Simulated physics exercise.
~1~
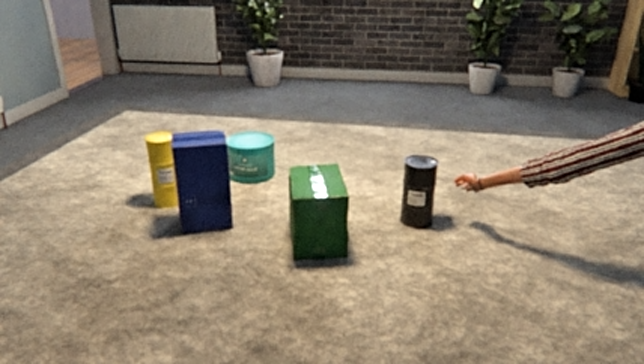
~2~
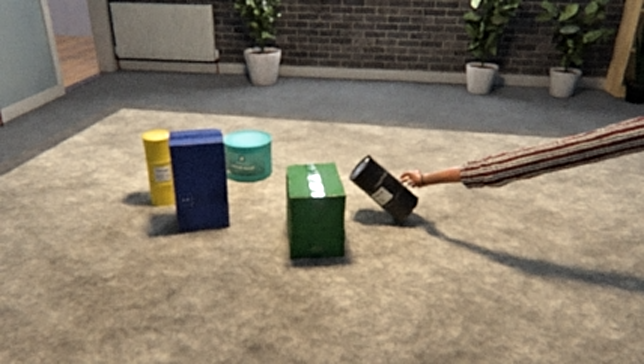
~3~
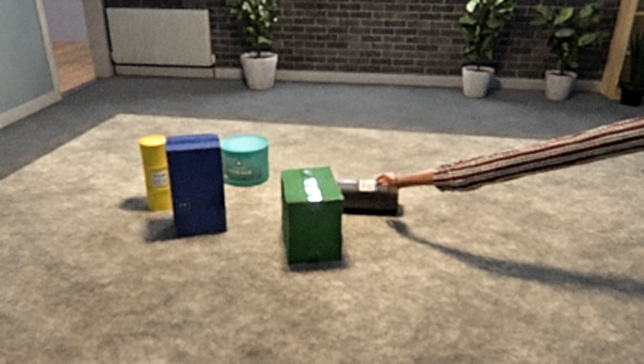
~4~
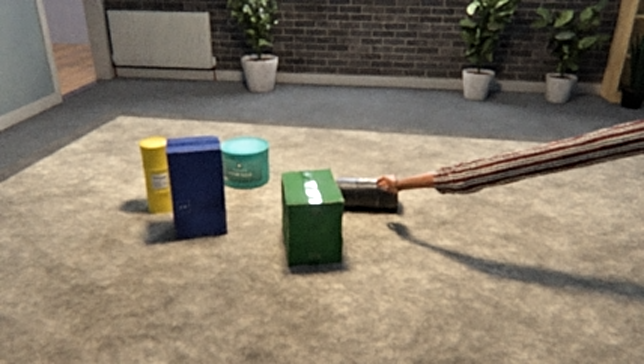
To begin with, a yellow canister, a tall blue box, a turquoise pail, a green box and a black canister stand upright on a pale carpet, while an arm in a striped sleeve reaches in from the right. The hand meets the black canister and pushes it to the left, so that it leans steeply toward the green box. The canister then topples onto its side, coming down partly hidden behind the green box. The hand stops beside it and stays there. At the end the black canister lies on the floor, and the other four objects still stand in their places.
